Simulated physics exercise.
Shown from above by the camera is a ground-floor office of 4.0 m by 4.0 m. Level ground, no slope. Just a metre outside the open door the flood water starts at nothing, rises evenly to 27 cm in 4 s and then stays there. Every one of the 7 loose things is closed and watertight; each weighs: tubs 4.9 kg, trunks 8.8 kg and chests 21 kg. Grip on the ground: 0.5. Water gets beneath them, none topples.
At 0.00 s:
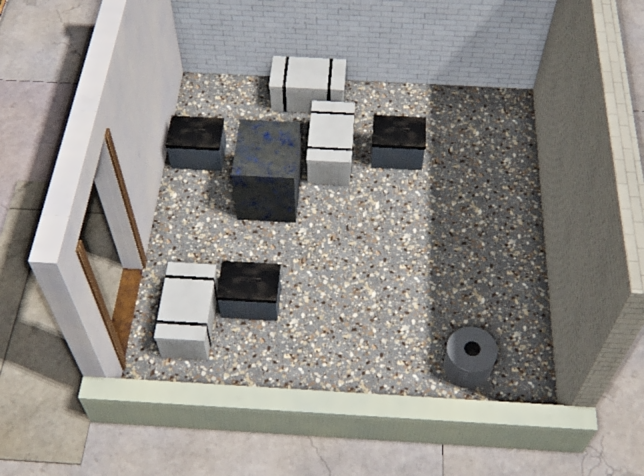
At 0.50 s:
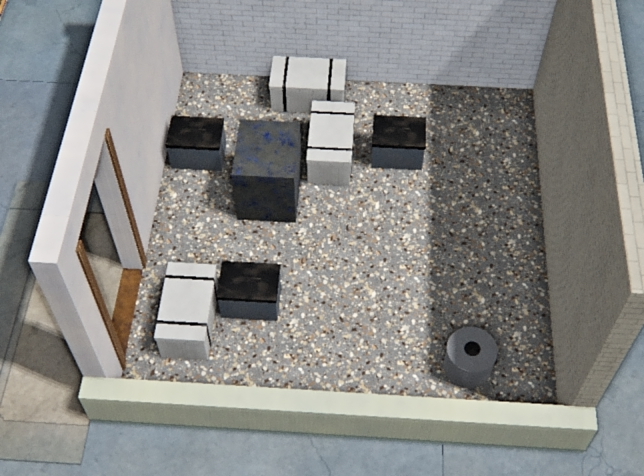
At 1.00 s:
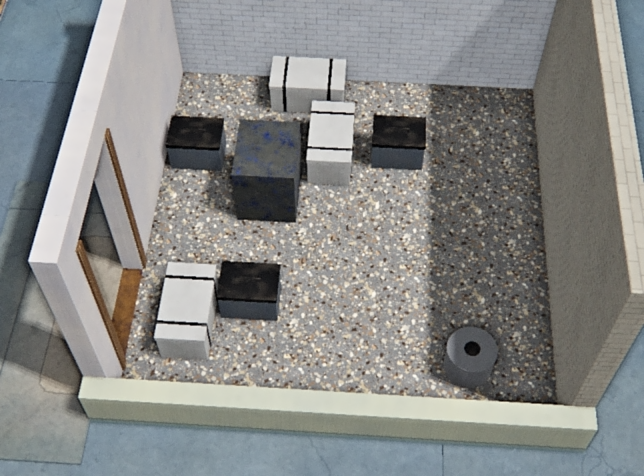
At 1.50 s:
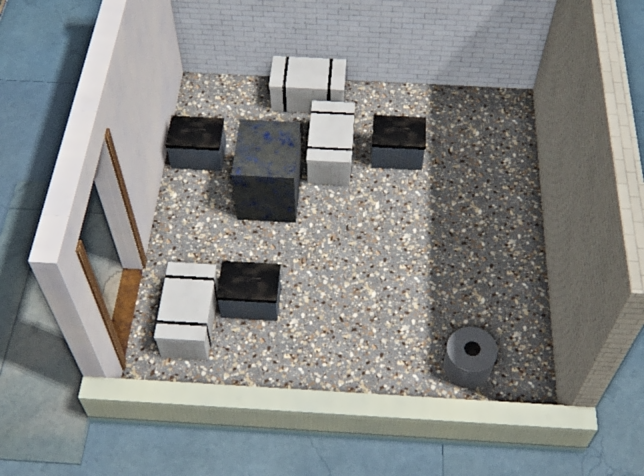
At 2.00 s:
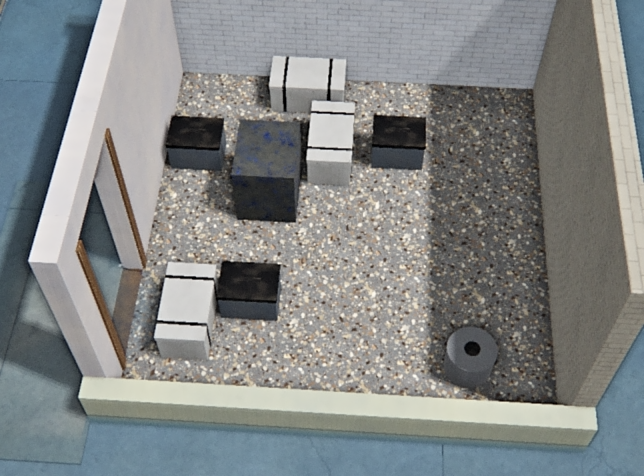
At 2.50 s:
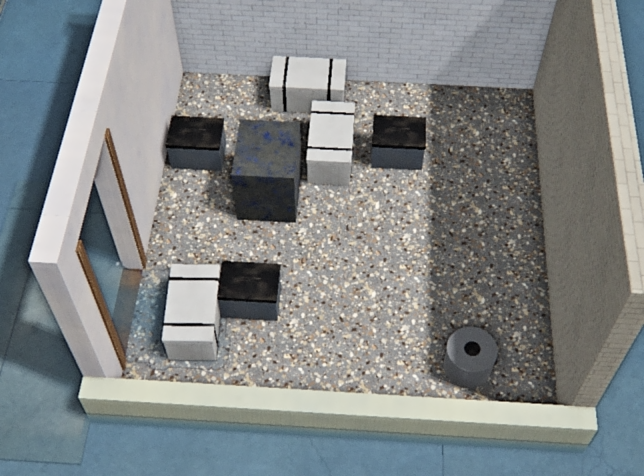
Blue water spread over the paving around the walled room and crept in through the doorway on the left, and then the white box nearest it shifted slightly while the other boxes stayed put.
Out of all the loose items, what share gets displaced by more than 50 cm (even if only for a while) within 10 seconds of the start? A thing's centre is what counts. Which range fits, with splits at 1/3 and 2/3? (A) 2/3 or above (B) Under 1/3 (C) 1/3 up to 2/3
Answer: C.
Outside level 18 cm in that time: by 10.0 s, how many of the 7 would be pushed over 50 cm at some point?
Count: 2.
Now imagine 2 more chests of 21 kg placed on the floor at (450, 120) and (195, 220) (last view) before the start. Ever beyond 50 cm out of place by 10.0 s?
In that order: Beyond the mark, within the mark.
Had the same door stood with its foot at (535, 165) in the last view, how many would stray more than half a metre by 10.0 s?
In that case 3 of them.
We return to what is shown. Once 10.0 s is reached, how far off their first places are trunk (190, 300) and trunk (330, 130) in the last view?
They've ended up 250 cm and 10 cm away, in that order.
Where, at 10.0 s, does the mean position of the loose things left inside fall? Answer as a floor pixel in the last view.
Around (350, 177).
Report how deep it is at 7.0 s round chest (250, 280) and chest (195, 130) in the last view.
5 and 2 cm.
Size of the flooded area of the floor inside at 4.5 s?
Some 6.0 m2 of it.
After 3.5 s 0 of 7 are over 50 cm from their spots; 1 afloat.
After 4.5 s 1 of 7 are over 50 cm from their spots; 1 afloat.
After 7.0 s 3 of 7 are over 50 cm from their spots; 2 afloat.
After 10.0 s 4 of 7 are over 50 cm from their spots, and 4 have been at some point; 5 afloat.
